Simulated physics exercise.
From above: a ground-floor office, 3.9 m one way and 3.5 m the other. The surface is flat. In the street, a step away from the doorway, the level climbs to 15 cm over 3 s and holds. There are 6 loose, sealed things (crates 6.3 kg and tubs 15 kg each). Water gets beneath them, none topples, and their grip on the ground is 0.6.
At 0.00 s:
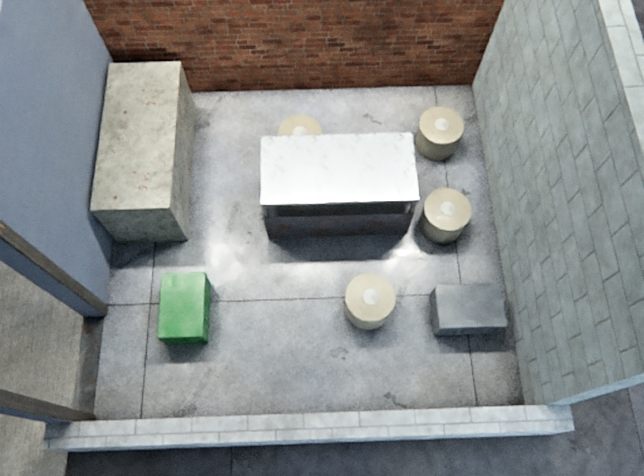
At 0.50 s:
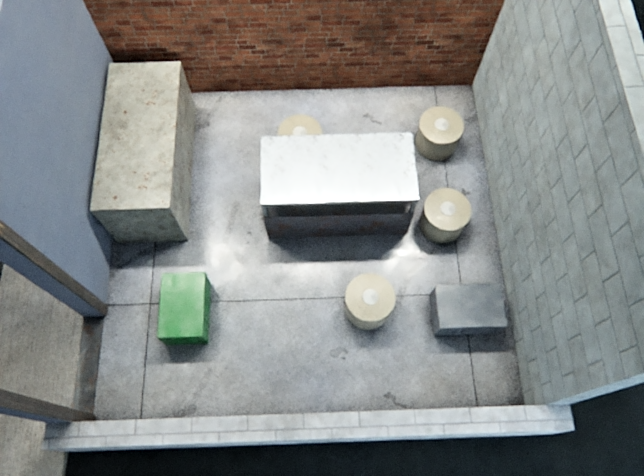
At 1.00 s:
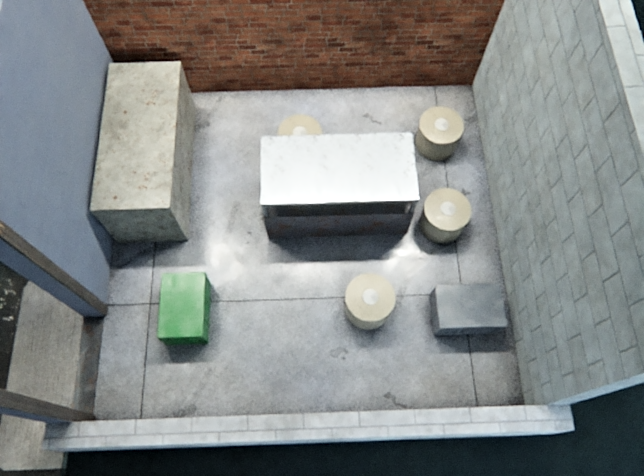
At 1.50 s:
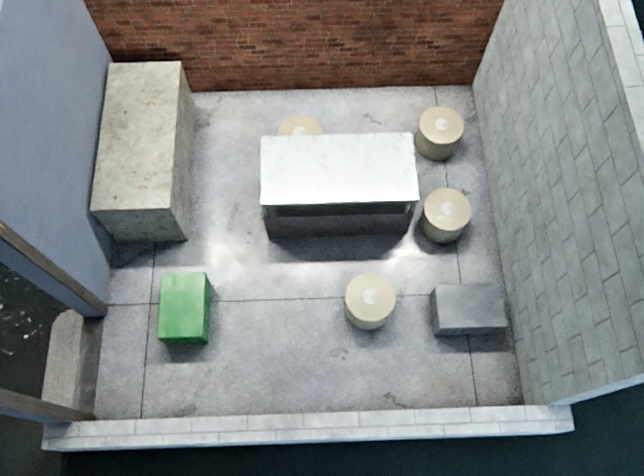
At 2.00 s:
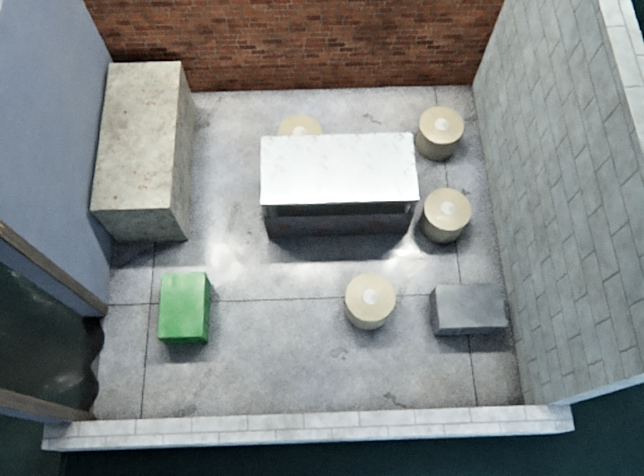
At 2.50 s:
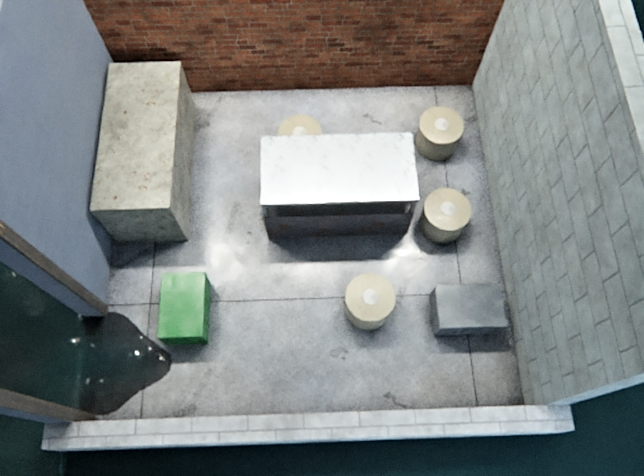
Dark water spread across the ground outside the walled room, then crept in through the doorway at the lower left onto the gray floor, while the green crate, pale tubs and large blocks stayed still.
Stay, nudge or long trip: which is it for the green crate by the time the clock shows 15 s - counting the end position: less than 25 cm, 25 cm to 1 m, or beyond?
Green crate travels far.
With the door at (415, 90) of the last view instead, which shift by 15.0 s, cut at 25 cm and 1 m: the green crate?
In that case the green crate slides a little.
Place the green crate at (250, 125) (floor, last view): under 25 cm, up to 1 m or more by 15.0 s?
It is nudged along.
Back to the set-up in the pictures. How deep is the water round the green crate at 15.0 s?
Roughly 10 cm.
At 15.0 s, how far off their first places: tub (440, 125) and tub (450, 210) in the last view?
In turn: 0 cm, 10 cm.
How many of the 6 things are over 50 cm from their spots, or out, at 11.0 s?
I count 2.
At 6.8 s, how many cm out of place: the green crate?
Roughly 200 cm by then.
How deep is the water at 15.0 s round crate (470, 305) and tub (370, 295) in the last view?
Roughly 9 and 11 cm.
After 3.5 s the green crate is near (197, 300), 0.1 m from its start, aground; 0 afloat.
After 6.8 s the green crate is near (410, 255), 2.1 m from its start, afloat; 2 afloat.
After 11.0 s the green crate is near (472, 313), 2.6 m from its start, afloat; 3 afloat.
After 15.0 s the green crate is near (433, 243), 2.4 m from its start, afloat; 3 afloat.
